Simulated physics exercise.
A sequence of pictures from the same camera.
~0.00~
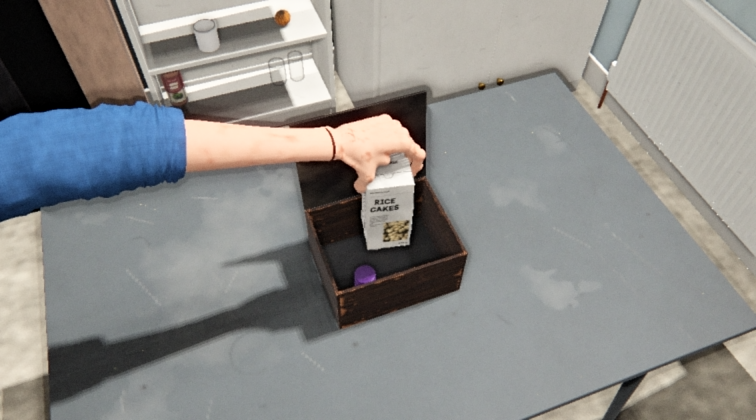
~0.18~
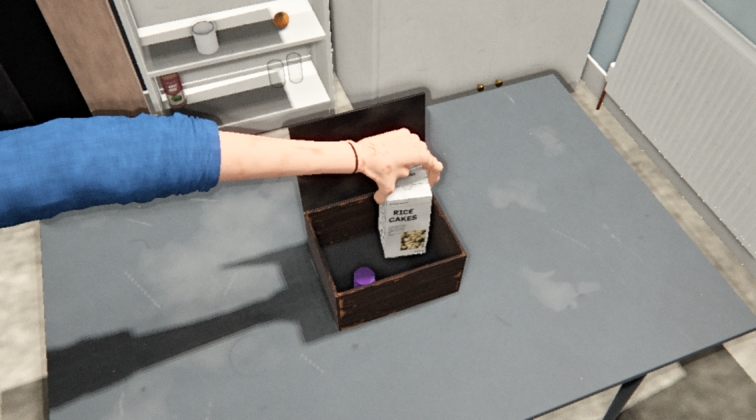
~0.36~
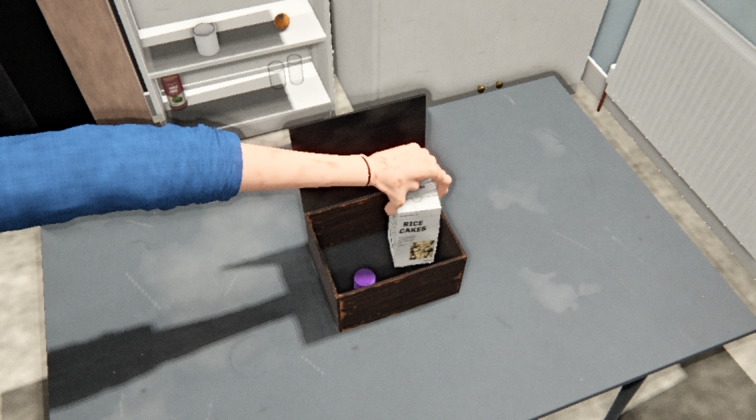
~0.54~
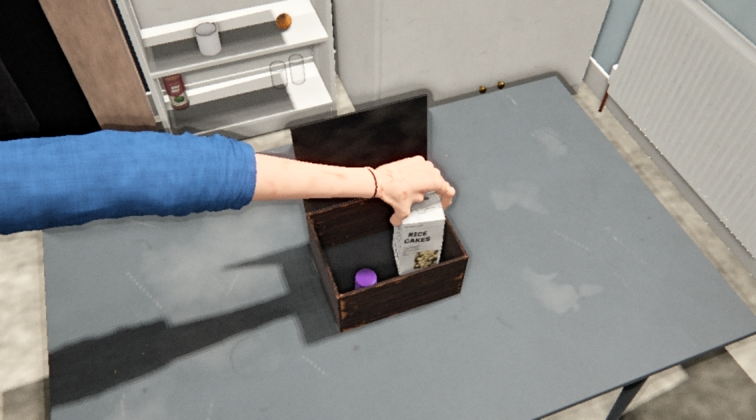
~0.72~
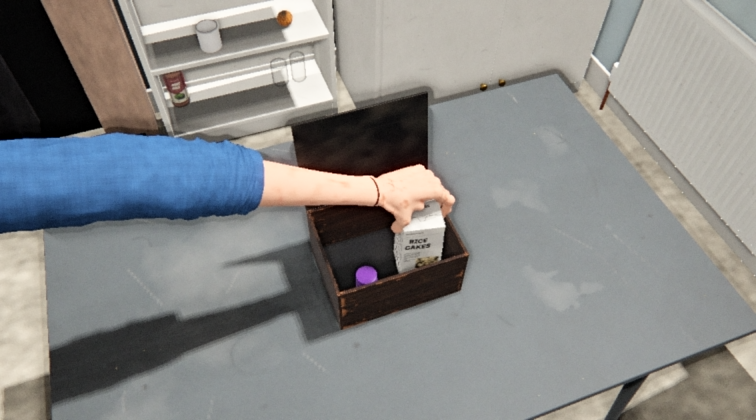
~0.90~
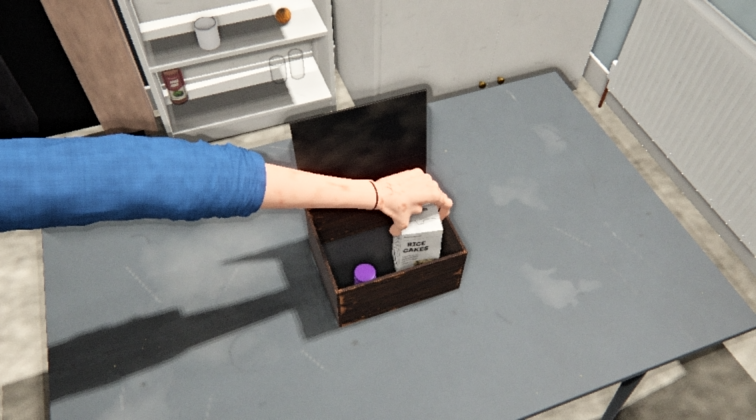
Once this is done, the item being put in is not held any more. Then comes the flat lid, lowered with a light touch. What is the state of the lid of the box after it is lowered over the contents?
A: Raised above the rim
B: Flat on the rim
A.
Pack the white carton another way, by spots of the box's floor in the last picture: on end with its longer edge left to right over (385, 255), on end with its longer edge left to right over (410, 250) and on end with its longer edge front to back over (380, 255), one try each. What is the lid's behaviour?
The lid is kept from lowering the first try, is kept from lowering the second try and is kept from lowering the third try.
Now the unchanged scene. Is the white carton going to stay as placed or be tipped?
Simply put, it remains unturned.
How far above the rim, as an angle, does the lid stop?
Some 30 degrees above the rim, more or less.
Around 2.20 s, lid 78° above the rim.
Around 2.70 s, lid 43° above the rim.
Around 4.40 s, lid 30° above the rim.
Finally (6.5 s), lid 30° above the rim; both still in place. Final places as the last picture's camera would see them, white carton near (416, 242).
